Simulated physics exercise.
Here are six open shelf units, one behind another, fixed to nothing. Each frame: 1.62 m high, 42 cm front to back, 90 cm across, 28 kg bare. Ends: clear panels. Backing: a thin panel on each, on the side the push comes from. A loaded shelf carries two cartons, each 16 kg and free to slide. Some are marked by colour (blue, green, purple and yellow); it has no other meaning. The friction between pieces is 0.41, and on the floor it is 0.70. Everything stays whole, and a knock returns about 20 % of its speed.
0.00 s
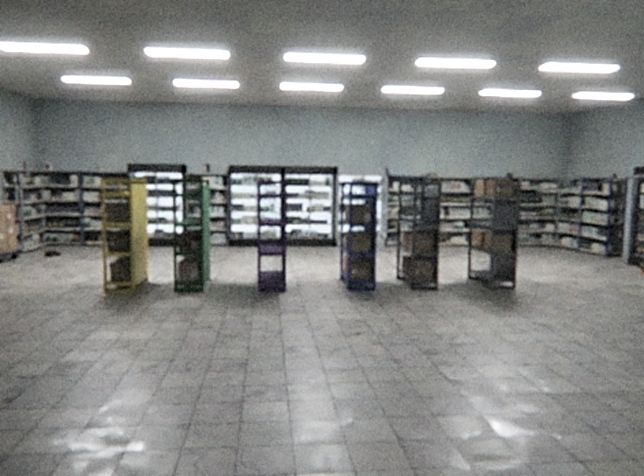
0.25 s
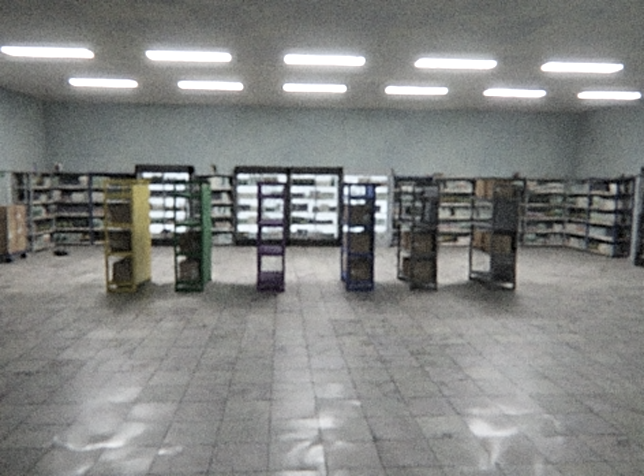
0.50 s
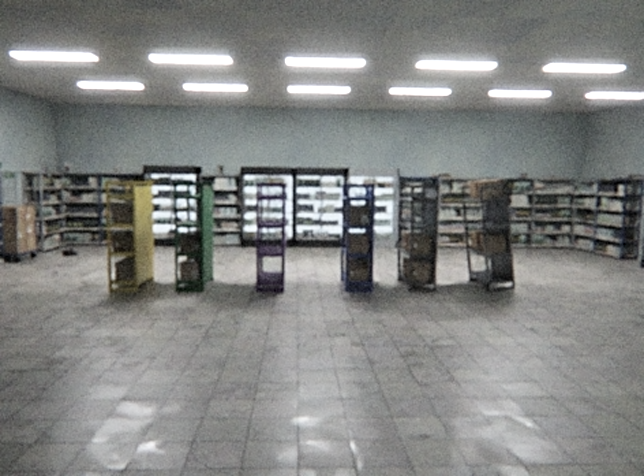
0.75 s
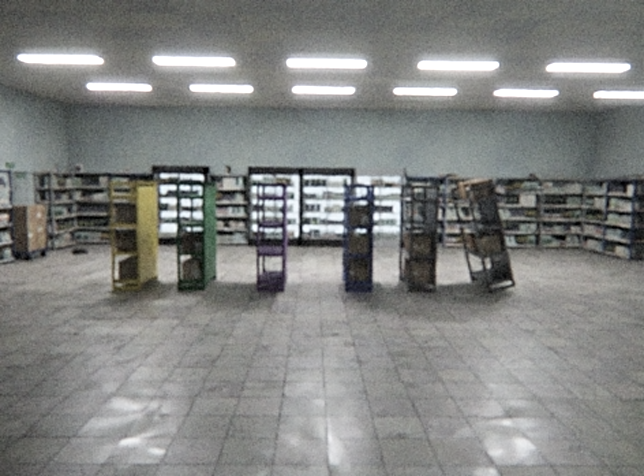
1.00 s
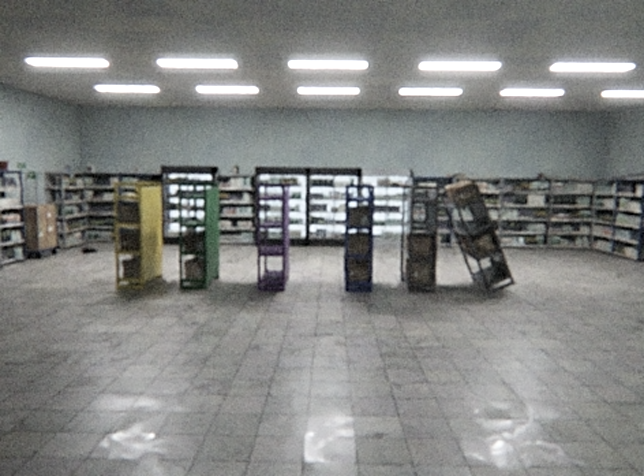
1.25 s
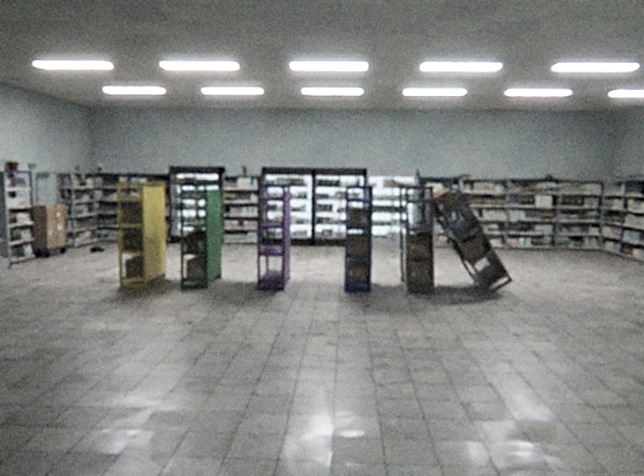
The rightmost of six open shelf units, standing in a row in a tiled room, starts upright, then tilts steadily left toward its dark neighbour. By the end it leans steeply with its top beside that unit, while the yellow, green, purple and blue units remain standing as the view shifts slightly.
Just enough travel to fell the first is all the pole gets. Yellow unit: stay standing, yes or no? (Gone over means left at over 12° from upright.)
Yes.
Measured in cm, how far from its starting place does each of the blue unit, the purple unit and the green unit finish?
Blue 90 cm, purple 70 cm, green 30 cm.
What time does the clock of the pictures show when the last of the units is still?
Somewhere close to 5.0 s.
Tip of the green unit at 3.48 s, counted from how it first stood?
Roughly 20°.
After 1.54 s, 4 cartons spilt or dropped; 1 of the 5 other units over; yellow unit unmoved.
After 2.04 s, 4 cartons spilt or dropped; 2 of the 5 other units over; yellow unit unmoved; blue unit leaning 13°.
After 2.58 s, 10 cartons spilt or dropped; 3 of the 5 other units over; yellow unit unmoved; blue unit leaning 47°.
After 3.48 s, 10 cartons spilt or dropped; 4 of the 5 other units over; yellow unit unmoved; blue unit leaning 65°.
At rest (5.4 s), 12 cartons spilt or dropped; 4 of the 5 other units over; yellow unit unmoved; blue unit leaning 65°; purple unit leaning 43°. One left standing. As the last picture would show them, middles, yellow unit near (141, 232), blue unit near (303, 253).
